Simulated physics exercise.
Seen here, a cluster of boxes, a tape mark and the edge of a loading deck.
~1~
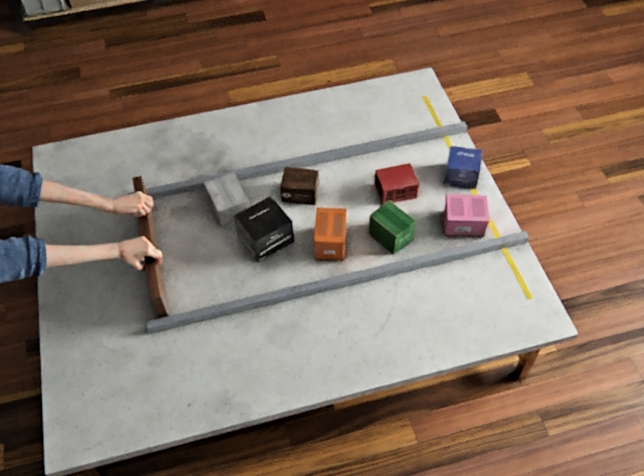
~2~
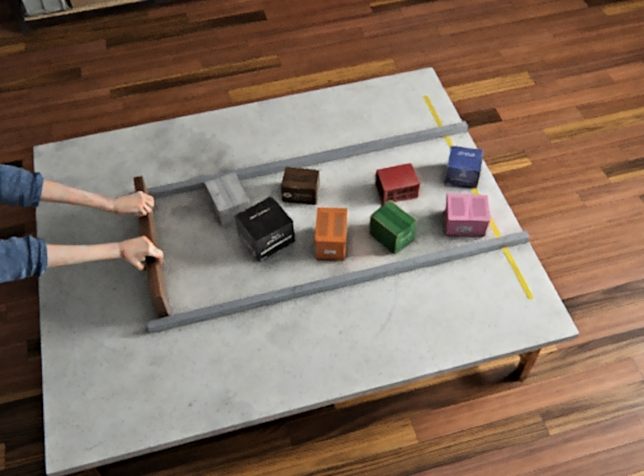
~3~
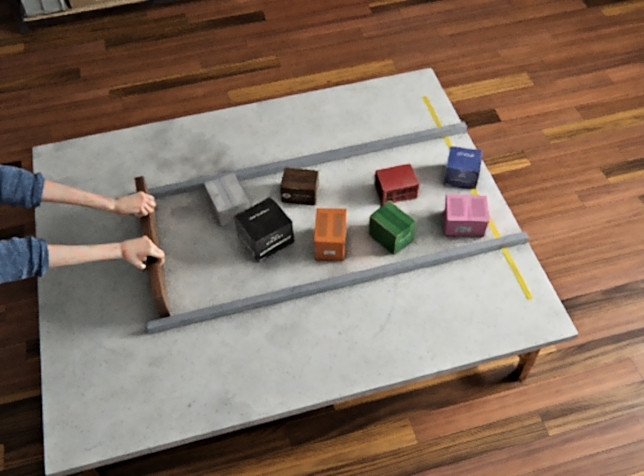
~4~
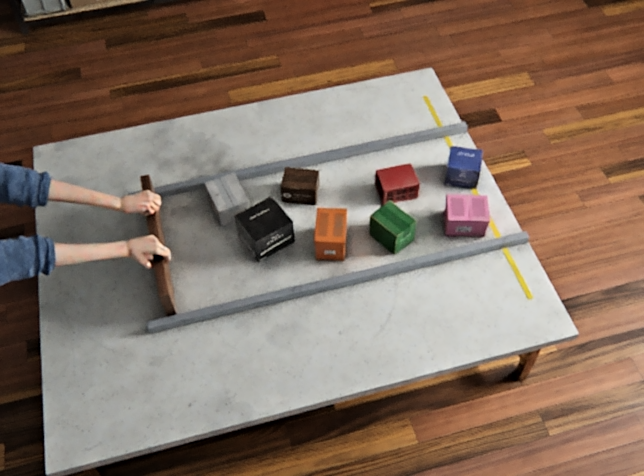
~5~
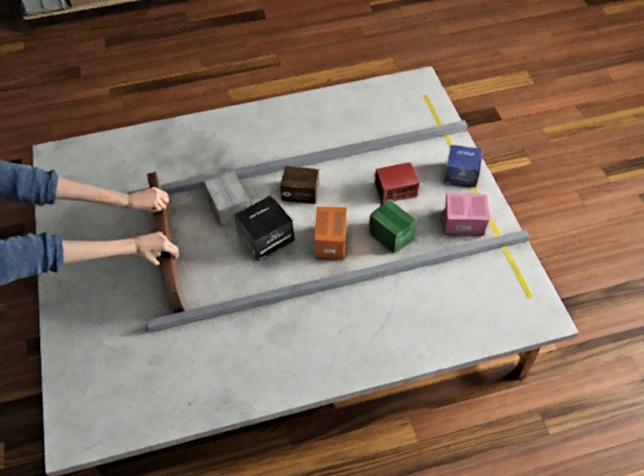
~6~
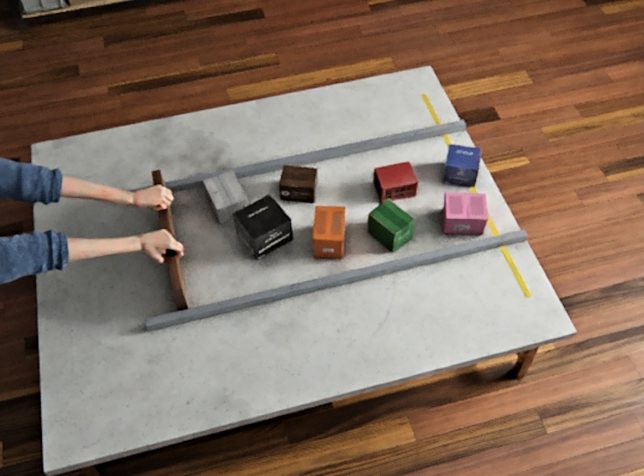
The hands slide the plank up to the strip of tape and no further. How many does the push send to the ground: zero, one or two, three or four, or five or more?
In the end the number that fall off is five or more.
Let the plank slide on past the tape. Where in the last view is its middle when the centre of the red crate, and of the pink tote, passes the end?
About (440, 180), and (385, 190) for the other.
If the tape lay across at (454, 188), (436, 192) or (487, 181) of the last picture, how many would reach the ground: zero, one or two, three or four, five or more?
The falls would be at least five; three to four; more than four.
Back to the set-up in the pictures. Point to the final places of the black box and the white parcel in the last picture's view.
The black box stops around (497, 179); the white parcel around (471, 145).
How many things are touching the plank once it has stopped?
The number is 2.
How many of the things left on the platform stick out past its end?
It comes to 2.
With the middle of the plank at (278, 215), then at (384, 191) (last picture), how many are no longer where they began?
By then 4, and 8.
Soon after, none off yet; blue box at rest near (462, 165); pink tote at rest near (464, 214); red crate at rest near (395, 182).
Then, none off yet; blue box at rest near (462, 165); pink tote moved about its own width near (503, 212); red crate moved about its own width near (430, 180).
At rest, the number that fall off is five or more; fallen, brown box, orange tote, green box, red crate, pink tote and blue box.
